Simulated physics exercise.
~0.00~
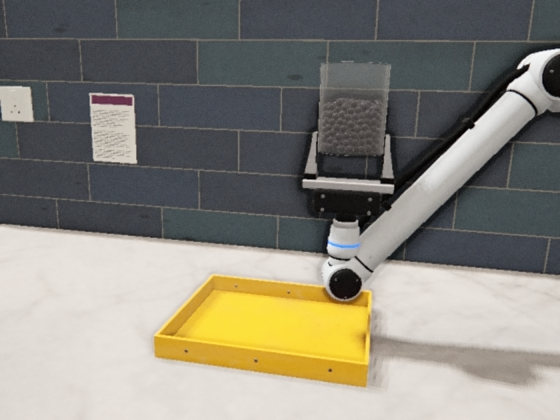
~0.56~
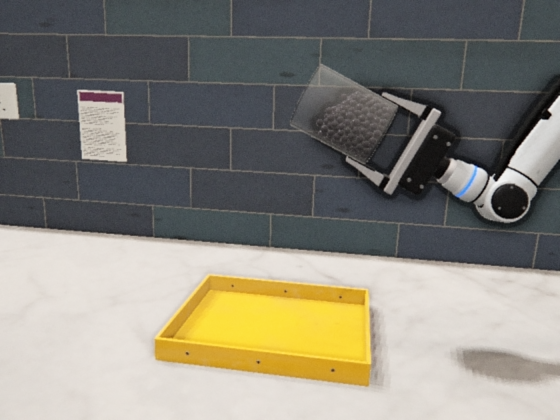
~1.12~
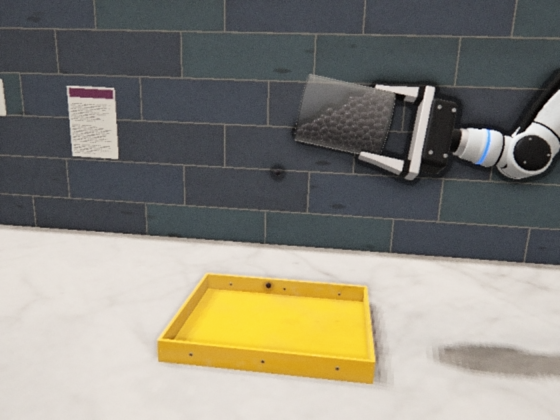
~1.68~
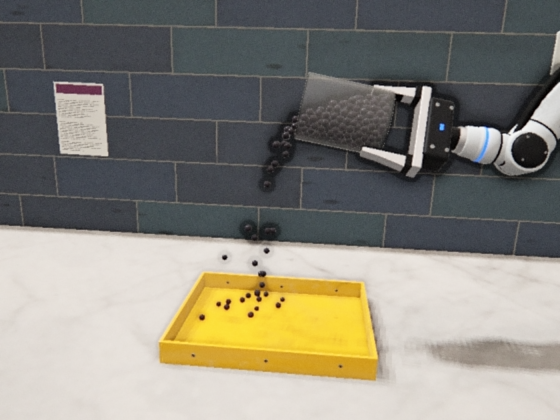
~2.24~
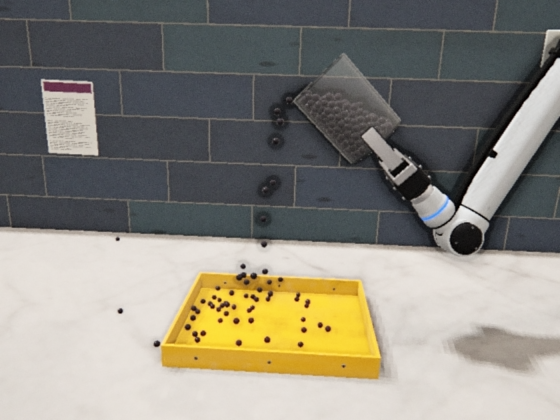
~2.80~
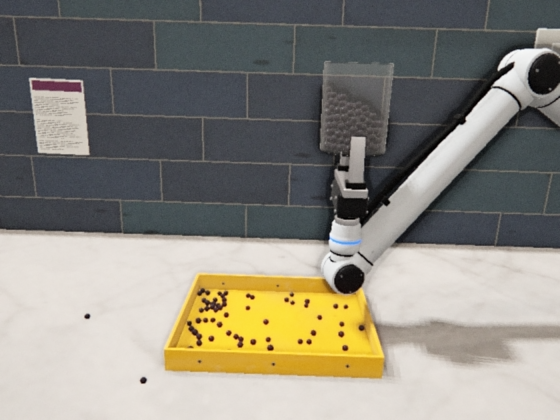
Robot arm tipping a clear beaker of dark beads over a yellow tray, spilling some, then righting it still mostly full.
